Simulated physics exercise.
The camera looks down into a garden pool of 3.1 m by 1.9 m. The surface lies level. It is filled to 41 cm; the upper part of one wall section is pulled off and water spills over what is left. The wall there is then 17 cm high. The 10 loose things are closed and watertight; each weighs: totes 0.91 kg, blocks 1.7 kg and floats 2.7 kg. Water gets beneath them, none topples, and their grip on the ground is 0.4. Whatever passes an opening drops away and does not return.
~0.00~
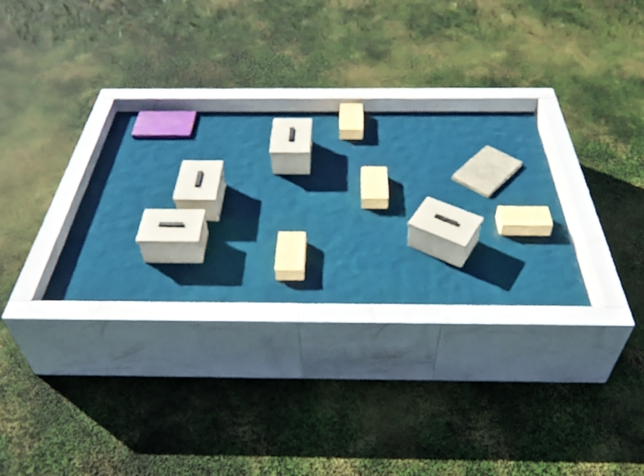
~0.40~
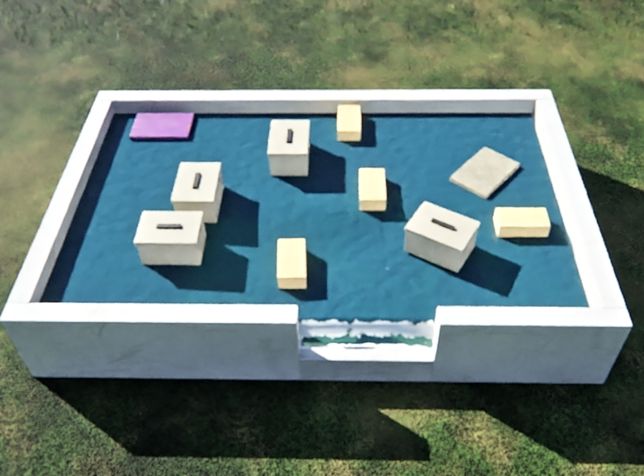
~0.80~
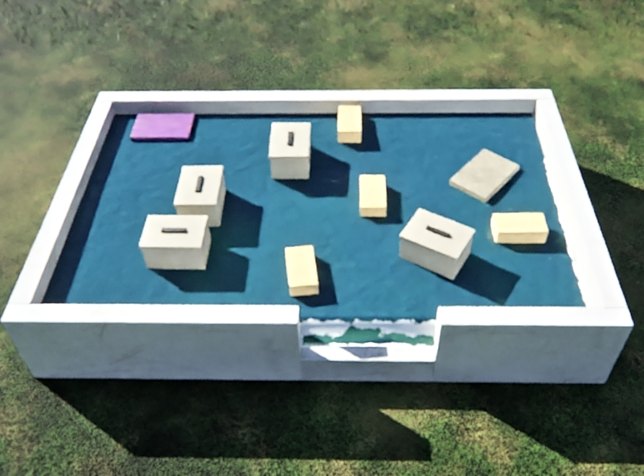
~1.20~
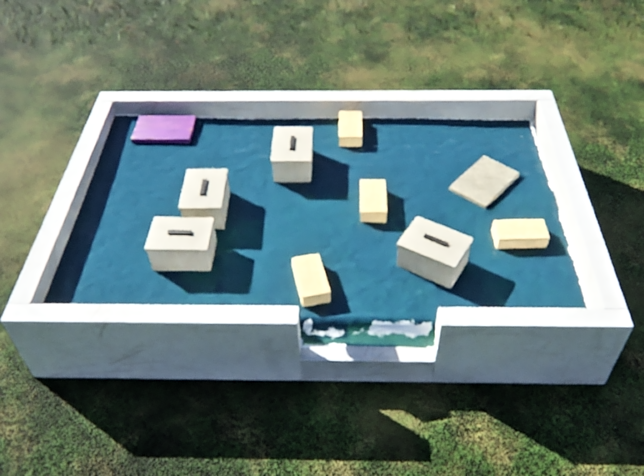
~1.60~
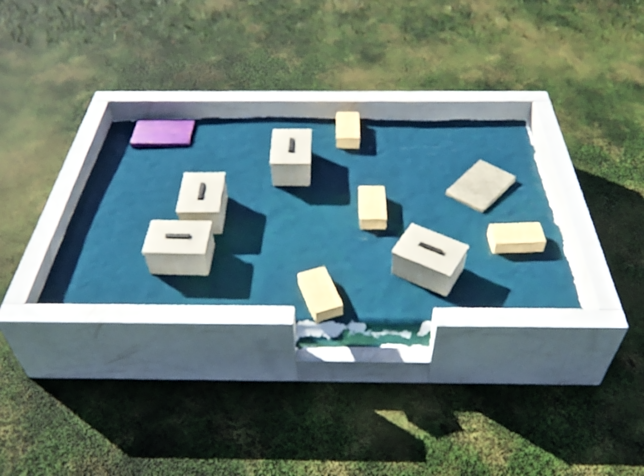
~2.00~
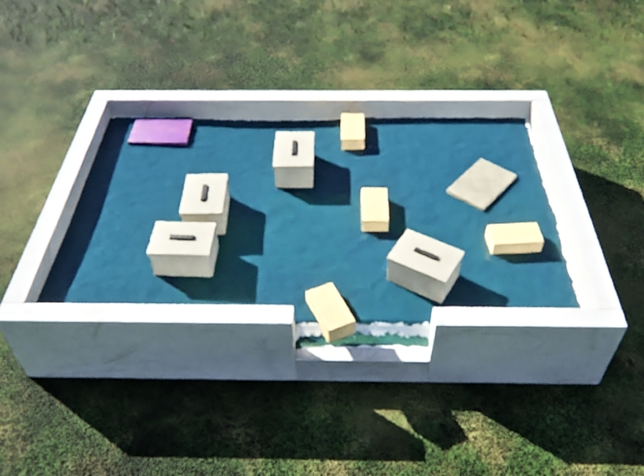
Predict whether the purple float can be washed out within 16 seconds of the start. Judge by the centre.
Purple float remains inside.
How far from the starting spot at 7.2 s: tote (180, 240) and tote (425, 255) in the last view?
In that order: 40 cm, gone out.
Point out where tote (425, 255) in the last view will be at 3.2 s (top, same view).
Around (406, 284).
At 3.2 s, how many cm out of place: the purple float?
Roughly 5 cm by then.
After 3.2 s the purple float is near (164, 134), 0.1 m from its start, afloat; 1 of 10 are out; 9 afloat.
After 7.2 s the purple float is near (167, 143), 0.1 m from its start, afloat; 2 of 10 are out; 8 afloat.
After 12.0 s the purple float is near (173, 151), 0.2 m from its start, afloat; 2 of 10 are out; 8 afloat.
After 16.0 s the purple float is near (176, 155), 0.2 m from its start, afloat; 2 of 10 are out; 8 afloat.
